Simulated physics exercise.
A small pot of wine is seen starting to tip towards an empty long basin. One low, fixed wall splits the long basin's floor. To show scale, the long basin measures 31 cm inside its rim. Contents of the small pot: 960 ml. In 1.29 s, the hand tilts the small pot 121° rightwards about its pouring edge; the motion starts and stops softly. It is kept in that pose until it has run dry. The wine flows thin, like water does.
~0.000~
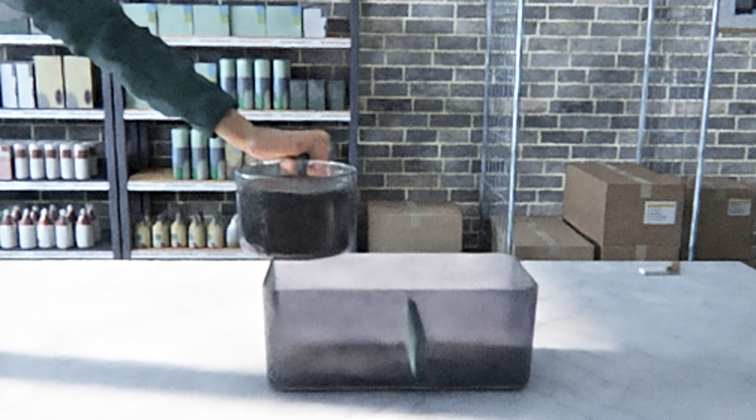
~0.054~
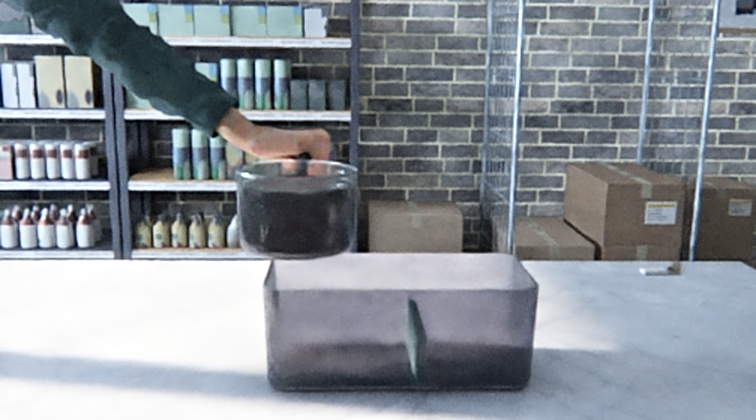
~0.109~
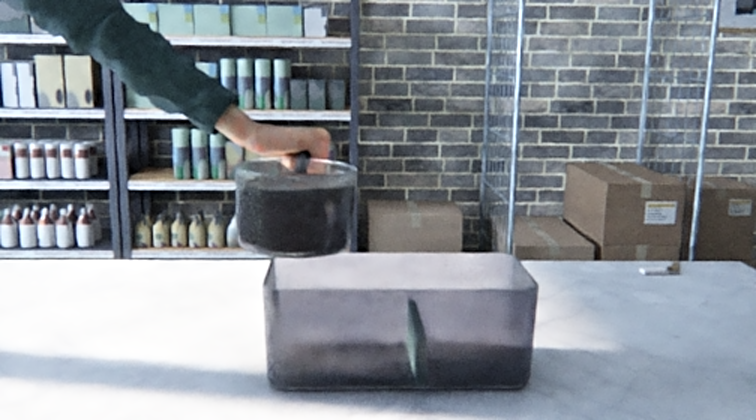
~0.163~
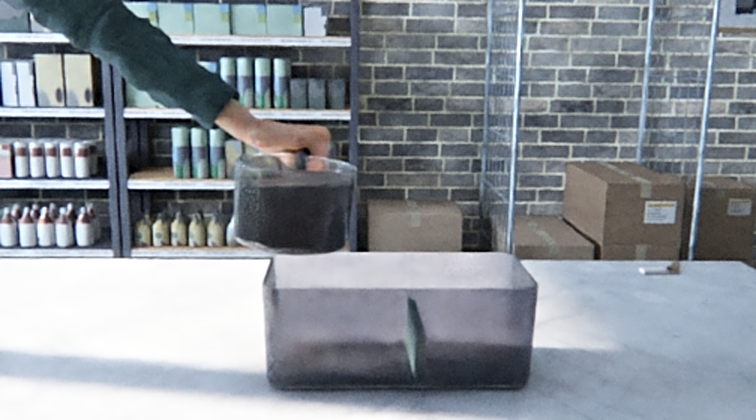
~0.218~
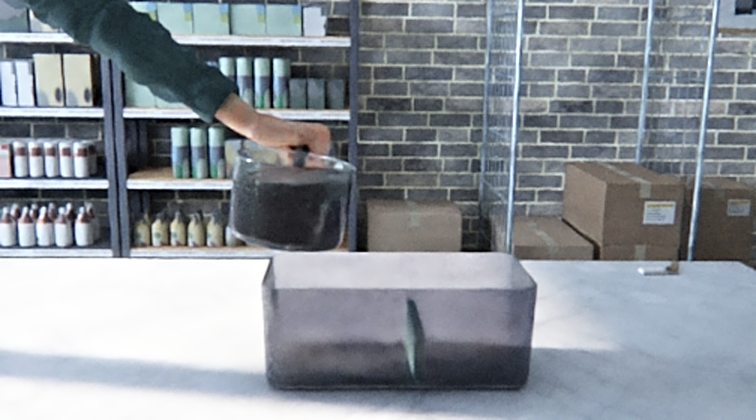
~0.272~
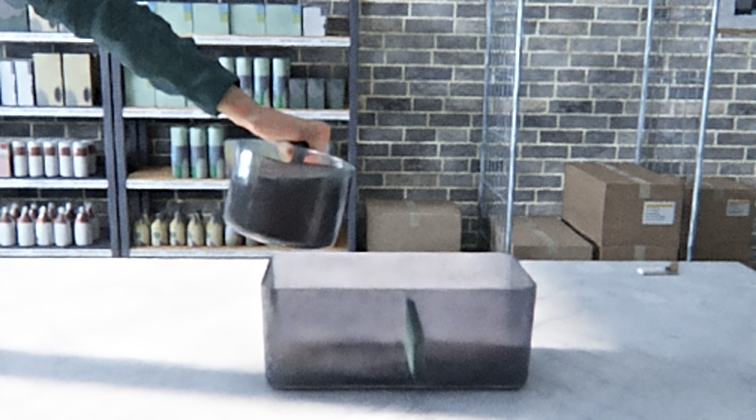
The video shows a hand holding a small clear pot of dark liquid above the left side of a long basin on a pale table, then gradually tilting the pot slightly to the right while the basin stays still.
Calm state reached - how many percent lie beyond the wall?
91 percent, roughly.
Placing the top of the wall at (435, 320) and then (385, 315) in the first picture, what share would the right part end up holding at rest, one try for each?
Result: 75 per cent, then 95 per cent.
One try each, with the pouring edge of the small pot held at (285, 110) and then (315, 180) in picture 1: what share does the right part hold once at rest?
Around 25 per cent first, around 40 per cent next.
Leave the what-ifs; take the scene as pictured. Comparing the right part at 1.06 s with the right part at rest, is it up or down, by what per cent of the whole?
There is a rise of about 20.
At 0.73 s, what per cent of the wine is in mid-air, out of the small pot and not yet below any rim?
Roughly 28 %.
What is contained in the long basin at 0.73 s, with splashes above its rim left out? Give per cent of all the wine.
I reckon close to 8 percent of it.
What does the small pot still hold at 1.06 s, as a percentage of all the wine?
8 per cent or so.
Then, 0.73 s in, the tilt is 73° and 65 per cent is still to pour, 4 is left of the wall and 4 right of it.
Then, 1.06 s in, the tilt is 112° and 8 per cent is still to pour, 5 is left of the wall and 71 right of it.
Then, 1.41 s in, the tilt is 121° and 0 per cent is still to pour, 7 is left of the wall and 92 right of it.
Then, 1.79 s in, the tilt is 121° and 0 per cent is still to pour, 8 is left of the wall and 91 right of it.
Finally, 8 per cent lies left of the wall, 91 right of it and 1 outside.
